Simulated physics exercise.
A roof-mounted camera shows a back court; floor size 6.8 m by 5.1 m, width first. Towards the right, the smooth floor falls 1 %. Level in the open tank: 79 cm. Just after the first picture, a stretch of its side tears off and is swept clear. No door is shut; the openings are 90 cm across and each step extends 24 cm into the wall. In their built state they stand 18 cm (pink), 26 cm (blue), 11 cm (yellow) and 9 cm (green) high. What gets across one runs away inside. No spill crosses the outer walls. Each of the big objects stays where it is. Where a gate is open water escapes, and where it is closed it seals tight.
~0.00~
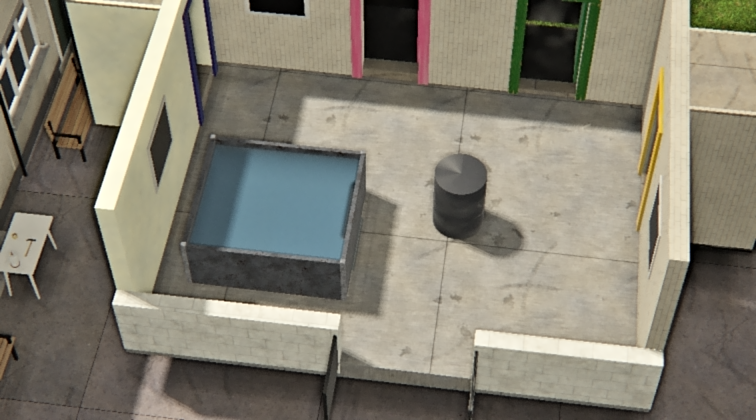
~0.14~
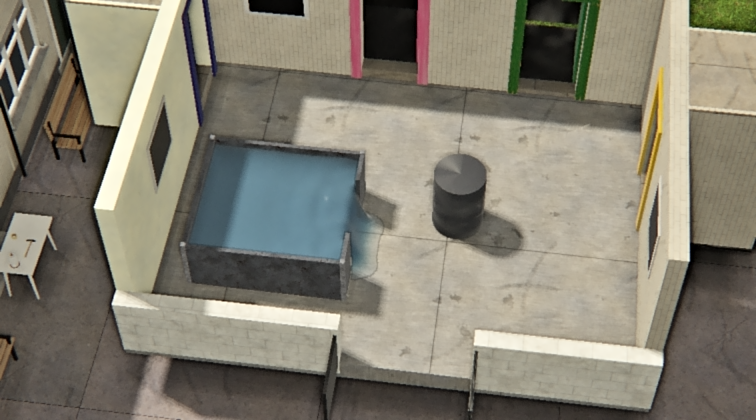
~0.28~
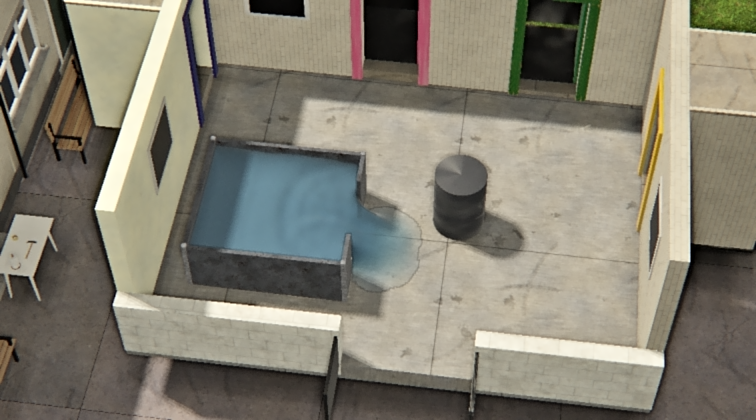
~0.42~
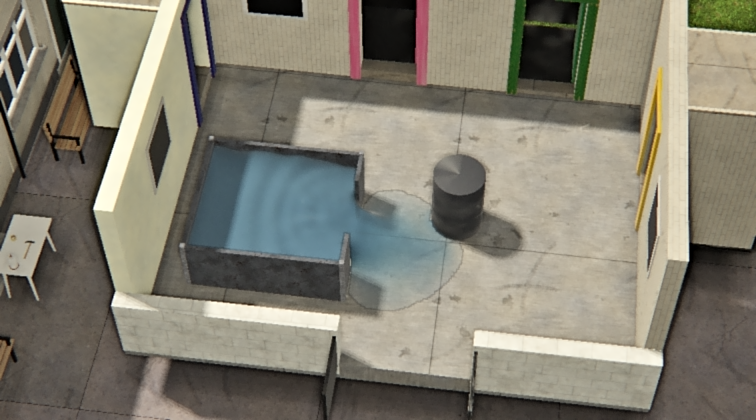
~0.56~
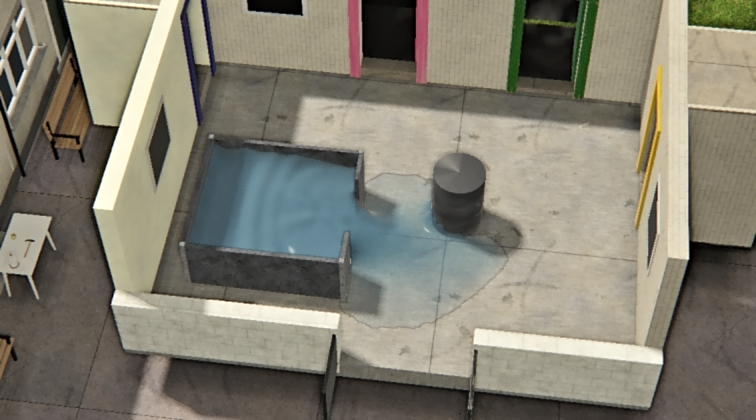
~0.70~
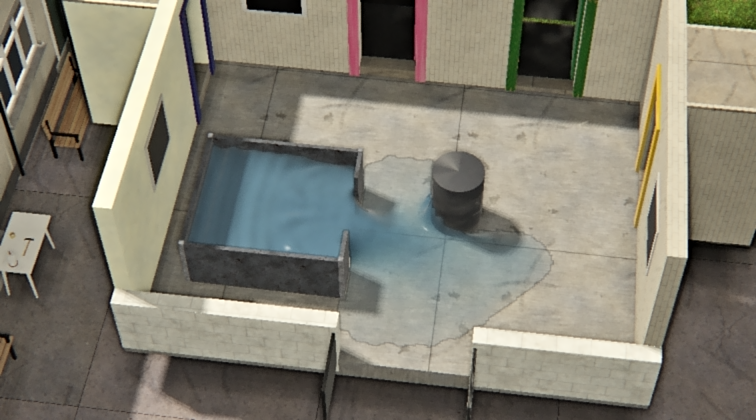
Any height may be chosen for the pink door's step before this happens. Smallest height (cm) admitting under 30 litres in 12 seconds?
Roughly 6.5 cm.
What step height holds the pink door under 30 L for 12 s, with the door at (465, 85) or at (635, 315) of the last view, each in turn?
Roughly 11.0 cm, then roughly 28 cm.
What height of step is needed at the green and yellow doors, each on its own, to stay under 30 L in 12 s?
You'd want about 15 centimetres at green and about 8.5 centimetres at yellow.
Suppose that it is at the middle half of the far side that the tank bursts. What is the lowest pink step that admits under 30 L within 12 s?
You'd want it roughly 25 centimetres tall.
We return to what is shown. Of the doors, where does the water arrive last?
Last in order comes the blue door.
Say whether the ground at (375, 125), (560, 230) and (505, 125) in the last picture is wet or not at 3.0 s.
So the three spots come out swamped, swamped, swamped, in that order.
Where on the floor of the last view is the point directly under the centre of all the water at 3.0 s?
Centre of mass: About (401, 240) px.
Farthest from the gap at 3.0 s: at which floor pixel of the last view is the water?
The farthest wet point is roughly at (632, 103) in the last view.
After 1.4 s water covers 40 % of the floor, deepest (48 cm) near (430, 229); it has not reached the pink door.
After 3.0 s water covers 55 % of the floor, deepest (34 cm) near (611, 377); 10 cm at the pink door, 0 litres in over its 18 cm step.
After 12.0 s water covers 95 % of the floor, deepest (14 cm) near (234, 169); 8 cm at the pink door, 0 litres in over its 18 cm step.
At the pink door as built, the water arrived by 2.1 s and peaked near 12 cm at 2.6 s.
Run again over the same 12 s with other heights there, 39 litres in over 6 cm, 14 litres over 8 cm. The limit of 30 litres is kept from about 6.5 cm up.
